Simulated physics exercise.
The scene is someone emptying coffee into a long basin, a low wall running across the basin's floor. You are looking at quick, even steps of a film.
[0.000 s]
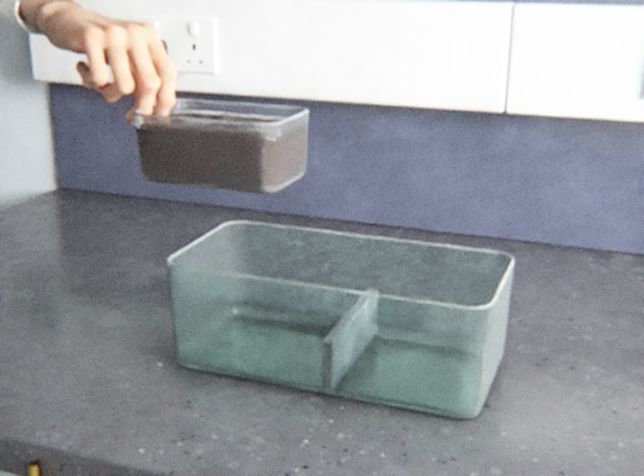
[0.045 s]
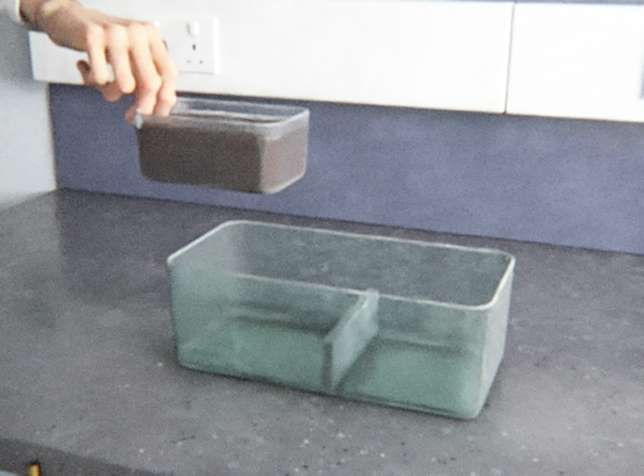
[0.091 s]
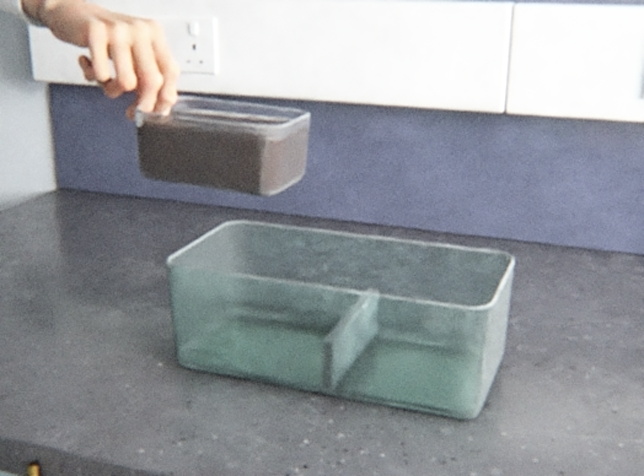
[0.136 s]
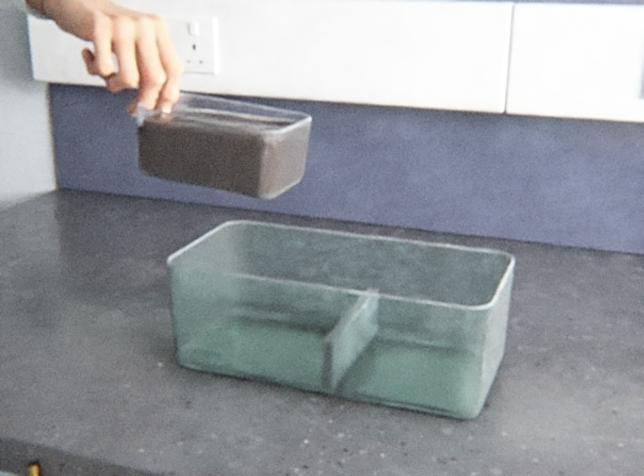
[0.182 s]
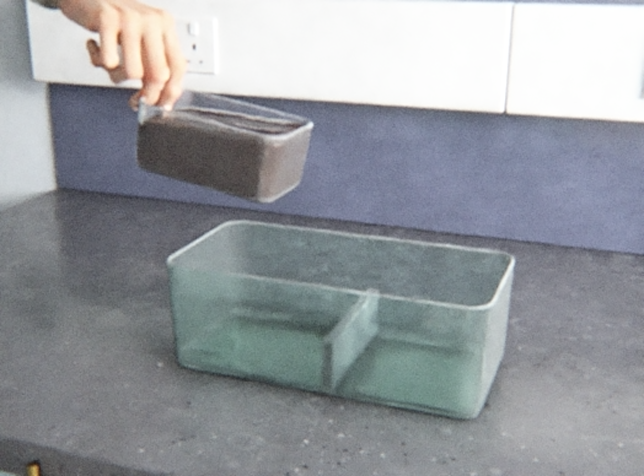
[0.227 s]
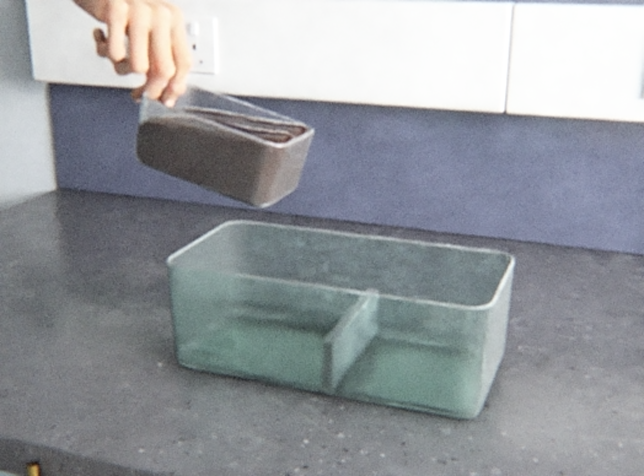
A hand held a small clear container of dark coffee above a long greenish basin with a low wall across its floor, then slowly tilted it a little, its right end dipping lower.
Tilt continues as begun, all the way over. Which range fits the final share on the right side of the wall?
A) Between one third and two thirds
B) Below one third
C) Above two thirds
Answer: A.
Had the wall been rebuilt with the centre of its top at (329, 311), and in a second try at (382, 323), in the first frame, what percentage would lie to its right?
Case 1: 70 %; case 2: 5 %.
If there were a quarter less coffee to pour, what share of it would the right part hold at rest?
Something like 25 per cent, give or take.
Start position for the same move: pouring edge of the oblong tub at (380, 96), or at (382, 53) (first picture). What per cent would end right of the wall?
Estimate: 90 per cent, then 85 per cent.
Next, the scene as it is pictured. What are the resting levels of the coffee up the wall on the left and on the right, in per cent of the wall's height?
Left side 30 percent, right side 30 percent.
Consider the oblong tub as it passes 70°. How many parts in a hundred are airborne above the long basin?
Roughly 35 percent.
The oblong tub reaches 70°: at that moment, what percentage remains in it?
It works out to close to 35 percent.
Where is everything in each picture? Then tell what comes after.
It leans 0°; its right rim is at (294, 118); the coffee meets the walls at (160, 116) and (294, 126); the long basin's rim runs from (198, 242) to (503, 282); the wall's top is at (352, 315), in the first frame.
It leans 1°; its right rim is at (294, 119); the coffee meets the walls at (160, 116) and (295, 128), in the second frame.
It leans 2°; its right rim is at (295, 122); the coffee meets the walls at (160, 115) and (296, 128), in the third frame.
It leans 5°; its right rim is at (297, 126); the coffee meets the walls at (161, 114) and (297, 130), in the fourth frame.
It leans 10°; its right rim is at (298, 132); the coffee meets the walls at (163, 113) and (298, 131), in the fifth frame.
It leans 15°; its right rim is at (299, 140); the coffee meets the walls at (162, 114) and (301, 134), in the sixth frame.
A moment on, the oblong tub is tipped part way and 37 per cent is still to pour, 8 is left of the wall and 20 right of it.
Next, the oblong tub is tipped on its side and 8 per cent is still to pour, 42 is left of the wall and 47 right of it.
Then the oblong tub is tipped on its side and 1 per cent is still to pour, 49 is left of the wall and 47 right of it.
Later the oblong tub is tipped on its side and 0 per cent is still to pour, 51 is left of the wall and 48 right of it.
At rest 51 per cent lies left of the wall, 48 right of it and 2 outside.
